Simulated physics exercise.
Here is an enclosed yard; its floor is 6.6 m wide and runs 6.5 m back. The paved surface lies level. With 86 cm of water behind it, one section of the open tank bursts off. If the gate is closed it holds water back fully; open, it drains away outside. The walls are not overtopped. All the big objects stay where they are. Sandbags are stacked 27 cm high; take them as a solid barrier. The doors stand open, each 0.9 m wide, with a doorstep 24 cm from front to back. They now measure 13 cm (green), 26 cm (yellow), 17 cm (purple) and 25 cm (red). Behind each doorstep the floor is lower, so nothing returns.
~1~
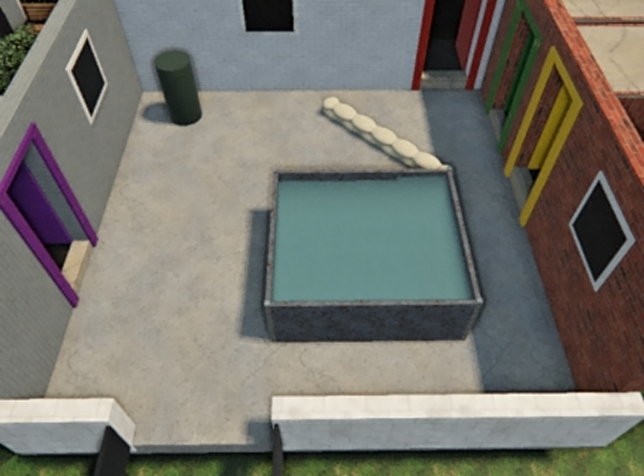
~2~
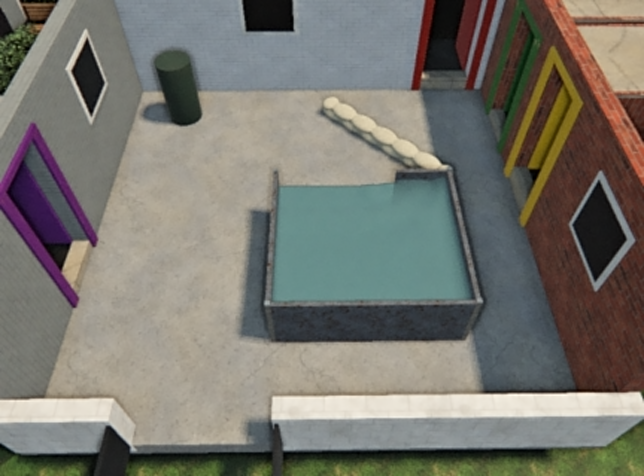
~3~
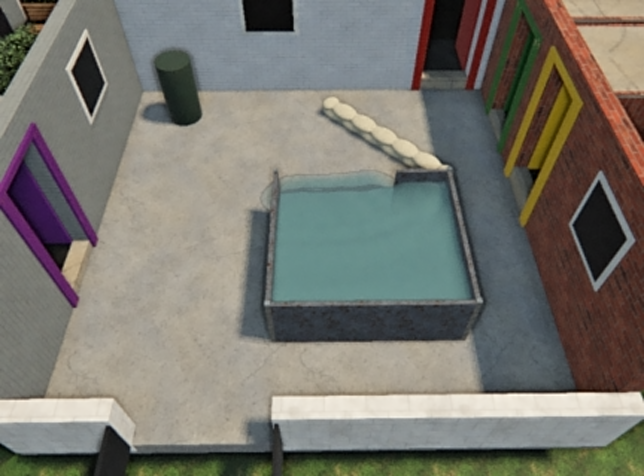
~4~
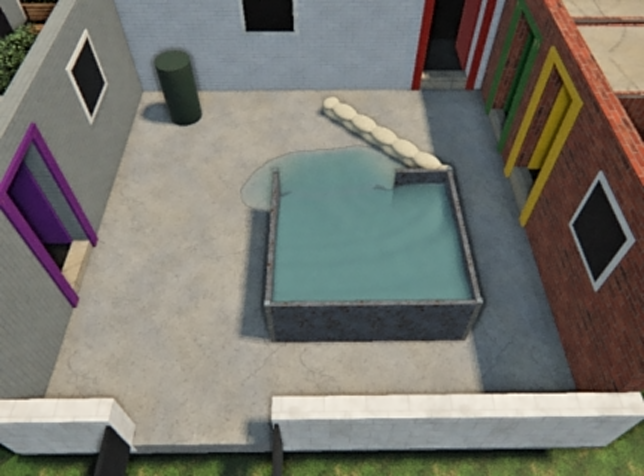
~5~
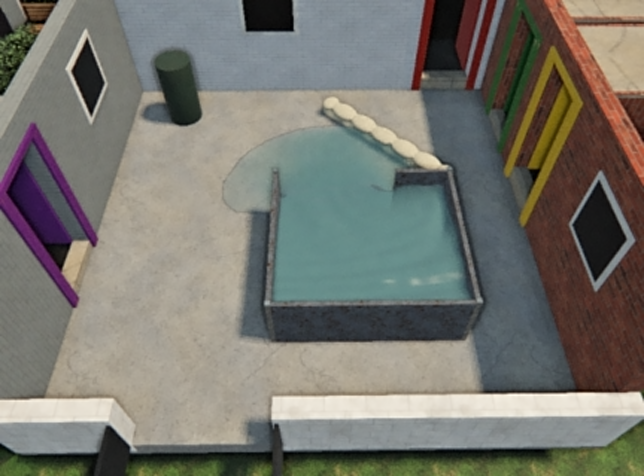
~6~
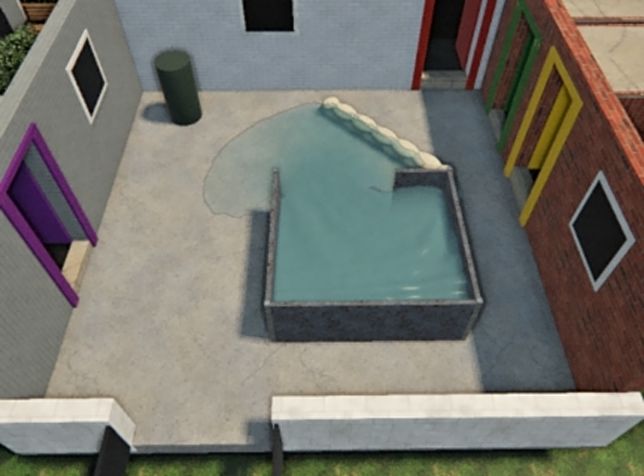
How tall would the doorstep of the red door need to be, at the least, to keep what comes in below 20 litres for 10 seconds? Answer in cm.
At least 10 cm or so.
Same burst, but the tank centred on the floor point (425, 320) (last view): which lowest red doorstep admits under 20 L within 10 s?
Then roughly 14.0 cm.
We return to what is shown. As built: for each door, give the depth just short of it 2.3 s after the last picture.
Depths in cm: Green 5, yellow 6, purple 0, red 9.
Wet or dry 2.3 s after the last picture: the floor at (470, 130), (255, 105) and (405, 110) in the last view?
In turn: Wet, under water, wet.
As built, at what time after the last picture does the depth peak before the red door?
Near 7.5 s.
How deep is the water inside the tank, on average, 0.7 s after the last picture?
Roughly 51 cm on average.
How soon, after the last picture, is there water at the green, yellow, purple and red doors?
Green 2.2 s, yellow 0.7 s, purple 2.4 s, red 1.2 s.
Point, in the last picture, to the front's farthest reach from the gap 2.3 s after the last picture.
At about (144, 91).
Then, 0.7 s after the last picture water covers 35 % of the floor, deepest (54 cm) near (273, 90); it has not reached the red door.
Then, 2.3 s after the last picture water covers 50 % of the floor, deepest (60 cm) near (153, 91); 9 cm at the red door, 0 litres in over its 25 cm doorstep.
Then, 9.3 s after the last picture water covers 95 % of the floor, deepest (18 cm) near (577, 419); 8 cm at the red door, 0 litres in over its 25 cm doorstep.
At the red door as built, the water peaked near 12 cm, 7.3 s after the last picture.
With a doorstep of 9 cm, 28 litres would have come in within the 10 s; with 12 cm, 10 litres. So under 20 litres takes about 10 cm.
